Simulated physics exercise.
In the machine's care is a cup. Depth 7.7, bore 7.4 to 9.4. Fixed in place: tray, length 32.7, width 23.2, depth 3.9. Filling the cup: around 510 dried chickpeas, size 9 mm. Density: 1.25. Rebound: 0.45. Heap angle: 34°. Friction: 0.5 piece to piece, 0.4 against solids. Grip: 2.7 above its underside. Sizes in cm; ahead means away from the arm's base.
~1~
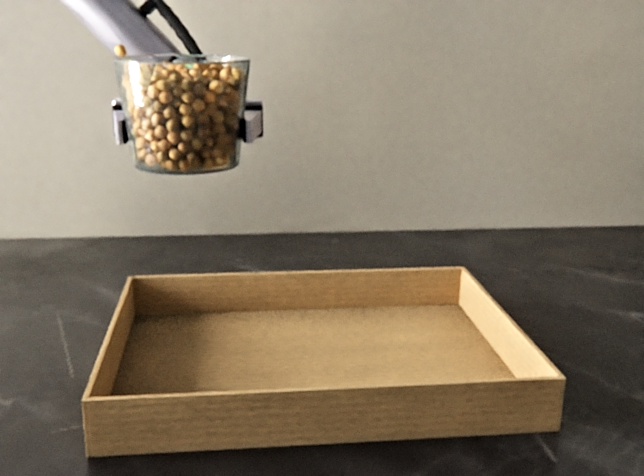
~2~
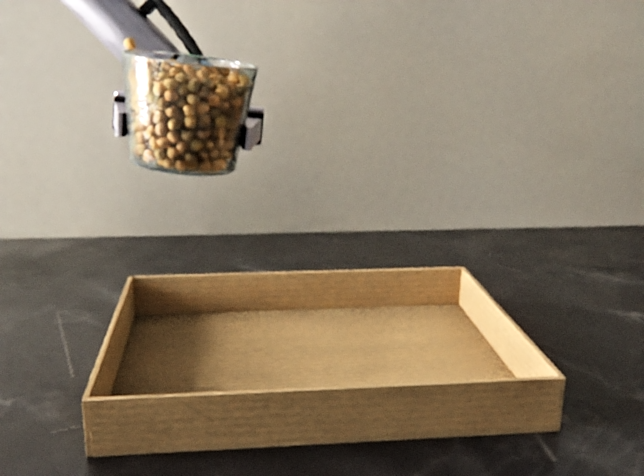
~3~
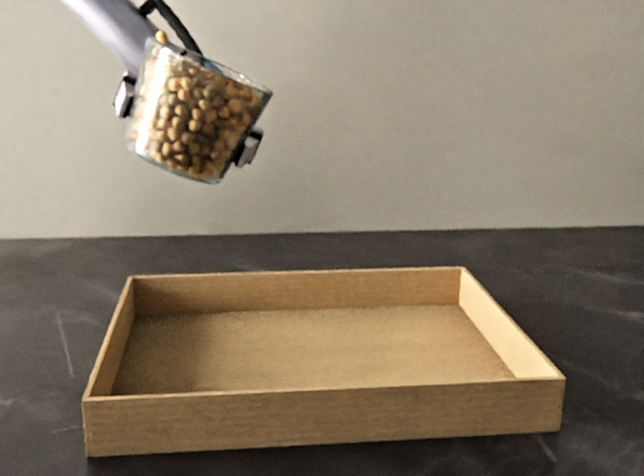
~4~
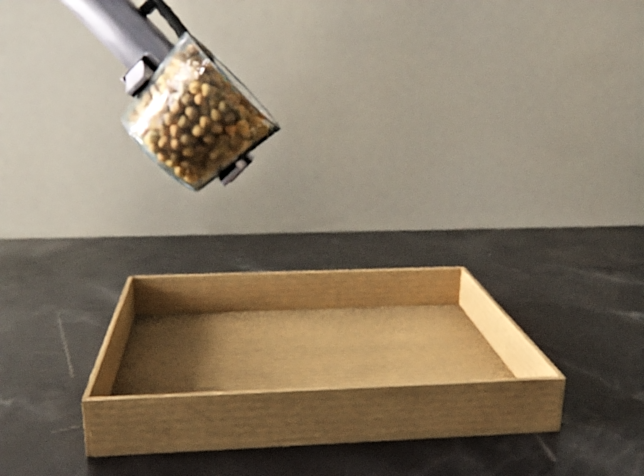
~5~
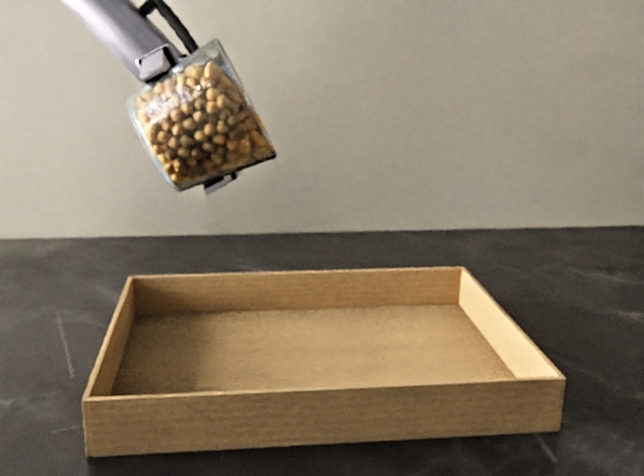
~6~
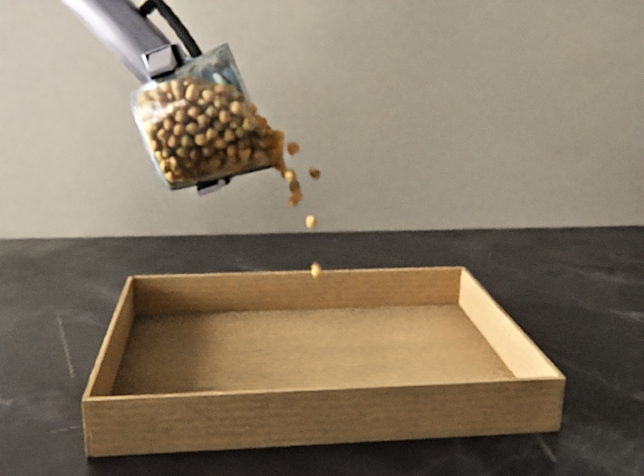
A grey mechanical arm reaches in from the upper left, holding a clear cup packed with tan dried chickpeas above a dark tabletop, seen from the front and slightly above against a plain pale wall. A shallow, light-brown wooden tray sits empty below. The arm tilts the cup steadily to the right, and a few chickpeas tumble over its rim while the camera stays still.
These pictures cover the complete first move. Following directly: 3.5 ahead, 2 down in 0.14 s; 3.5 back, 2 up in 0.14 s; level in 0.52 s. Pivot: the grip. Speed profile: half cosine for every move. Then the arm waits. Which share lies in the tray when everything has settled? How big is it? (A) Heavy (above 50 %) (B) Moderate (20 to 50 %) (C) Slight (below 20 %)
Moderate (20 to 50 %) (B).
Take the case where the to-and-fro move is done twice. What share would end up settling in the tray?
About 45 per cent in that case.
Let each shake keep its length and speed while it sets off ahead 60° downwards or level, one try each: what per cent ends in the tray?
Near 20 and 45 percent respectively.
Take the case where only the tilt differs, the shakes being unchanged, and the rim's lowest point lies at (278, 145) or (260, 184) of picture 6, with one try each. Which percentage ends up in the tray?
About 15 and 65 %.
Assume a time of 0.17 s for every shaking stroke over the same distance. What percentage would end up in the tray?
That change gives some 30 percent.
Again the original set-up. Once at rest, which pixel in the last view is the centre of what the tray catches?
Approximately (377, 351) in pixels.
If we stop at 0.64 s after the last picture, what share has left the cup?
Near 30 per cent.
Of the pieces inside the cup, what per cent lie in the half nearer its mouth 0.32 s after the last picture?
Some 45 per cent.
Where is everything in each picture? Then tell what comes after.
The first picture shows cup middle at (185, 115), level; upper third of the load around (186, 87), from x 120 to 235, top at y 50; 507 in the cup.
The second picture shows cup middle at (187, 115), tilted 7° forward; upper third of the load around (183, 88), from x 130 to 245, top at y 45.
The third picture shows cup middle at (191, 116), tilted 24° forward; upper third of the load around (185, 90), from x 135 to 255, top at y 40.
The fourth picture shows cup middle at (196, 119), tilted 46° forward; upper third of the load around (190, 93), from x 135 to 260, top at y 50.
The fifth picture shows cup middle at (199, 123), tilted 63° forward; upper third of the load around (197, 98), from x 140 to 270, top at y 70.
The sixth picture shows cup middle at (200, 125), tilted 70° forward; upper third of the load around (192, 106), from x 145 to 315, top at y 80; 498 in the cup, 1 in the tray, 8 in flight or on a rim.
Then, 0.32 s after the last picture, tilted 69° forward, highest piece 22 above the table; 356 in the cup, 74 in the tray, 77 in flight or on a rim.
Then, 0.64 s after the last picture, tilted 15° forward, highest piece 24 above the table; 344 in the cup, 162 in the tray, 1 in flight or on a rim.
Then, 1.00 s after the last picture, level, highest piece 25 above the table; 344 in the cup, 163 in the tray.
Then, 2.05 s after the last picture, level, highest piece 25 above the table; 344 in the cup, 163 in the tray.
Final count, 344 in the cup, 163 in the tray. That is 32 % in the tray.
